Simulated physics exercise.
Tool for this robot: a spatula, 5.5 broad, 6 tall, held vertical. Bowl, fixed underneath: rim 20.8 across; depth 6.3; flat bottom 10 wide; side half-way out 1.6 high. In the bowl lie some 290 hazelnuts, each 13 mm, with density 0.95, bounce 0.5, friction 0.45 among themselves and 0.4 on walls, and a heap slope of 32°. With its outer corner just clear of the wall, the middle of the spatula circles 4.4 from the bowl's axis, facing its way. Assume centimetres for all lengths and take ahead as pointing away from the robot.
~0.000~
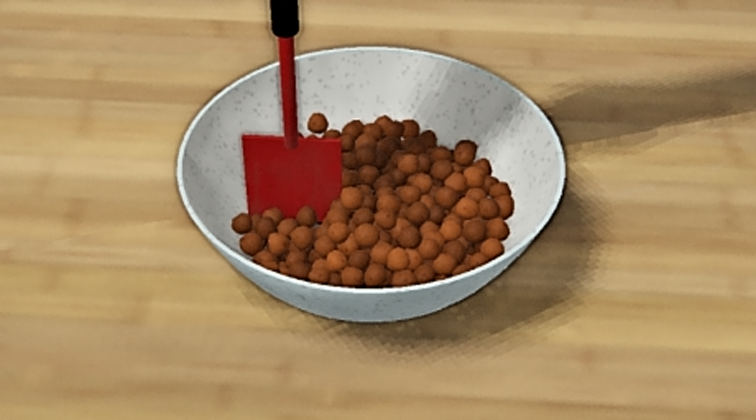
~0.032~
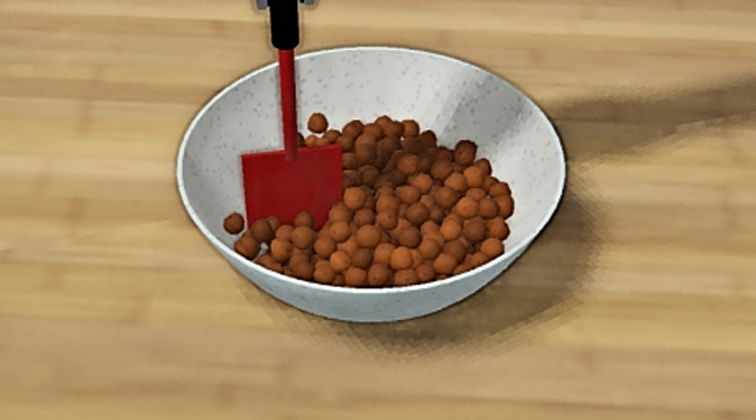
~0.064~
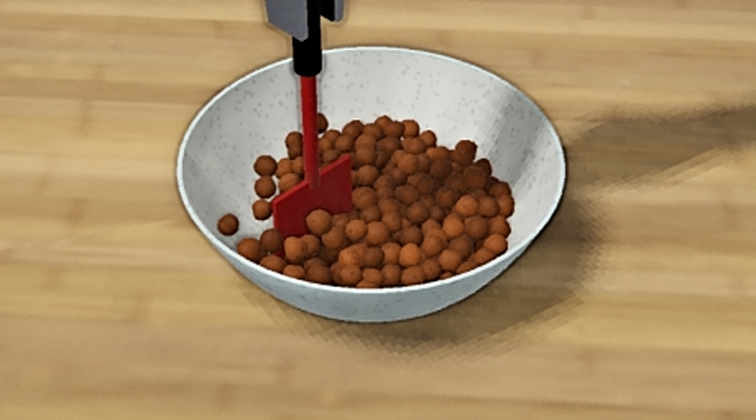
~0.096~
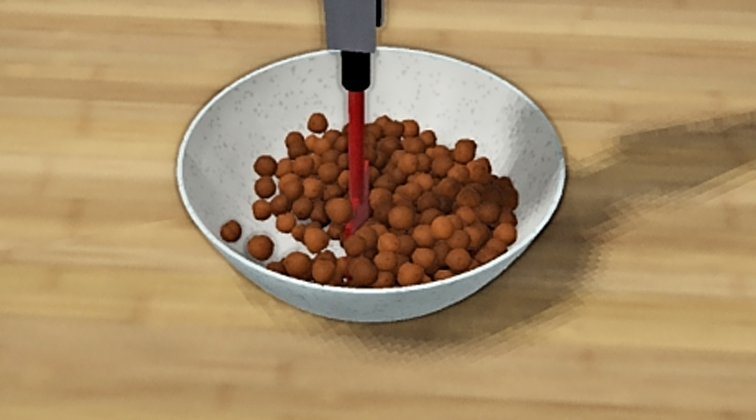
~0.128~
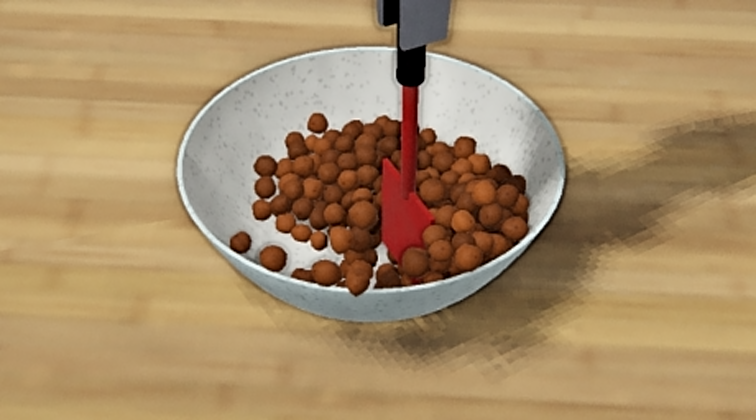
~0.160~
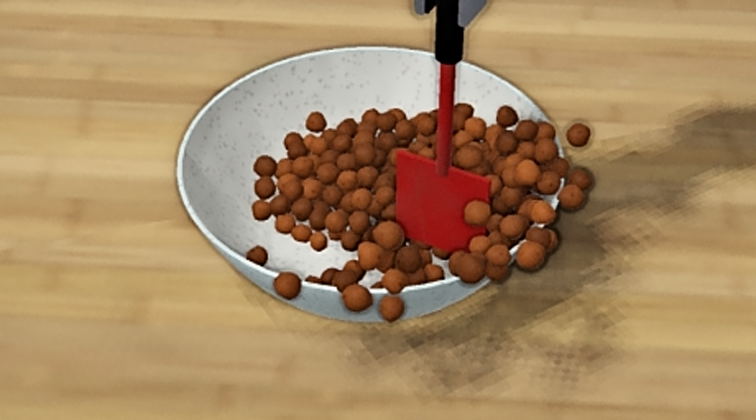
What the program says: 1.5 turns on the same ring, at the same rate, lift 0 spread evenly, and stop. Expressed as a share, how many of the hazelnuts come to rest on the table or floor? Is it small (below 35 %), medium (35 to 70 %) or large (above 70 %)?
It is medium.
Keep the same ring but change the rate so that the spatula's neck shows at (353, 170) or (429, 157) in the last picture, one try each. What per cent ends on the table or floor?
Well, about 20 percent the first time and about 50 percent the second.
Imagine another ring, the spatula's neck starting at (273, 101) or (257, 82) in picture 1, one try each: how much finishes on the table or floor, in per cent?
Roughly 55 and 25 per cent.
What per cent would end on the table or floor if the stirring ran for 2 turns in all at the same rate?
Estimate: Near 55 %.
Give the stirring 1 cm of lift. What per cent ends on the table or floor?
Around 50 percent of it.
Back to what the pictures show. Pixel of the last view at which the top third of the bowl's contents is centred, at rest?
The centre is near pixel (454, 186).
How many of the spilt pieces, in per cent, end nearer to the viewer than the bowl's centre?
That share is about 40 per cent.
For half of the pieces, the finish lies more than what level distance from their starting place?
Something like 20 centimetres, give or take.
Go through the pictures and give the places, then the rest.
The first frame shows spatula neck at (290, 116), 0° round; upper third of the load around (389, 204), from x 240 to 505, top at y 125; 286 in the bowl.
The second frame shows spatula neck at (290, 129), 14° round; upper third of the load around (380, 208), from x 235 to 505, top at y 125.
The third frame shows spatula neck at (311, 156), 49° round; upper third of the load around (373, 229), from x 230 to 505, top at y 125.
The fourth frame shows spatula neck at (357, 171), 85° round; upper third of the load around (403, 237), from x 230 to 510, top at y 125.
The fifth frame shows spatula neck at (409, 166), 120° round; upper third of the load around (458, 223), from x 240 to 515, top at y 125; 279 in the bowl, 7 in flight or on the tool.
The sixth frame shows spatula neck at (445, 143), 156° round; upper third of the load around (498, 184), from x 255 to 580, top at y 110; 268 in the bowl, 18 in flight or on the tool.
After 0.29 s, 301° round, highest piece 15 above the table; 200 in the bowl, 16 on the table or floor, 70 in flight or on the tool.
After 0.42 s, 85° round, highest piece 13 above the table; 156 in the bowl, 82 on the table or floor, 48 in flight or on the tool.
After 0.68 s, 180° round, highest piece 6 above the table; 147 on the table or floor, 138 in the bowl, 1 in flight or on the tool.
After 1.38 s, 180° round, highest piece 4 above the table; 148 on the table or floor, 138 in the bowl.
At rest, 148 on the table or floor, 138 in the bowl. That is 52 % on the table or floor.
